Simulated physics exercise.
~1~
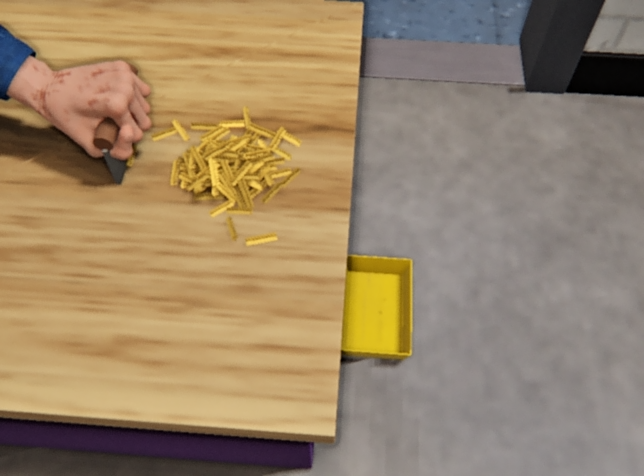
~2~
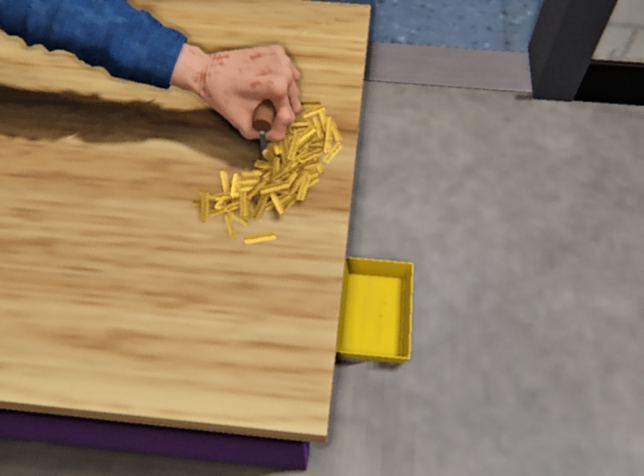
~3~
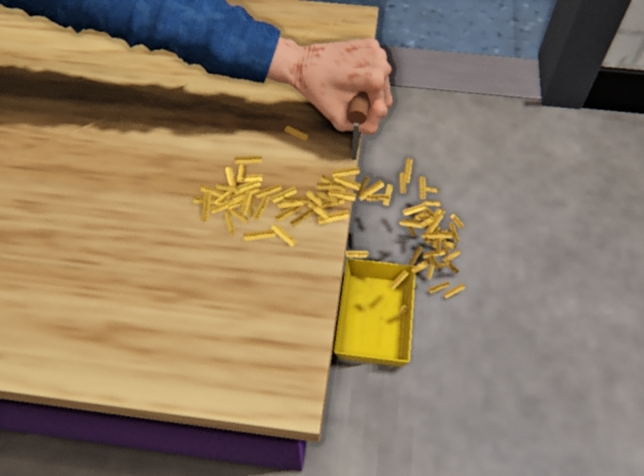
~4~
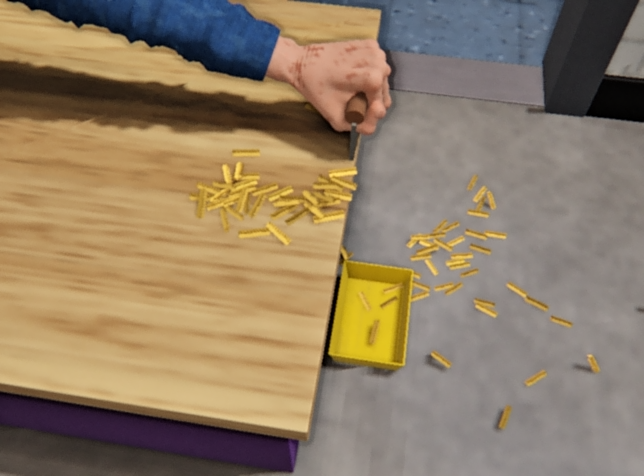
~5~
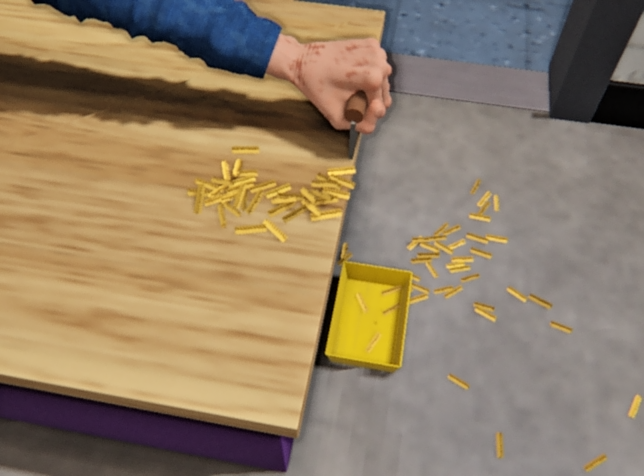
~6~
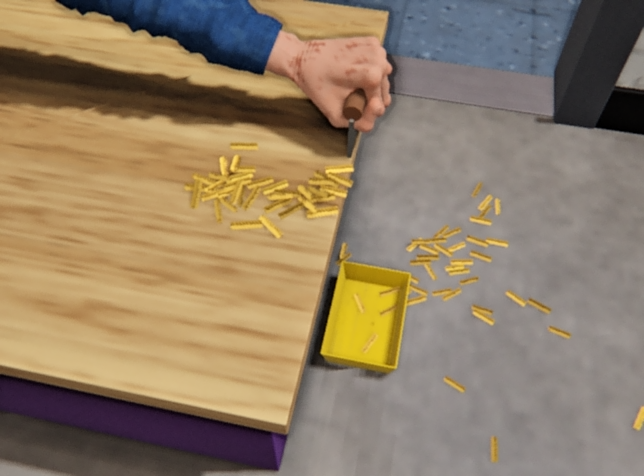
A hand in a blue sleeve grips a small scraper with a brown handle on a pale wooden table, seen from above beside a grey floor. A heap of yellow dry pasta pieces lies ahead of it, and a yellow tin sits just off the table's right edge. The hand sweeps right, driving the pasta into a band toward the edge, then stops there. Many pieces spill over, mostly passing the tin and scattering across the floor. Only a few land inside it, while nearly half remain strewn on the tabletop as the hand stays still.
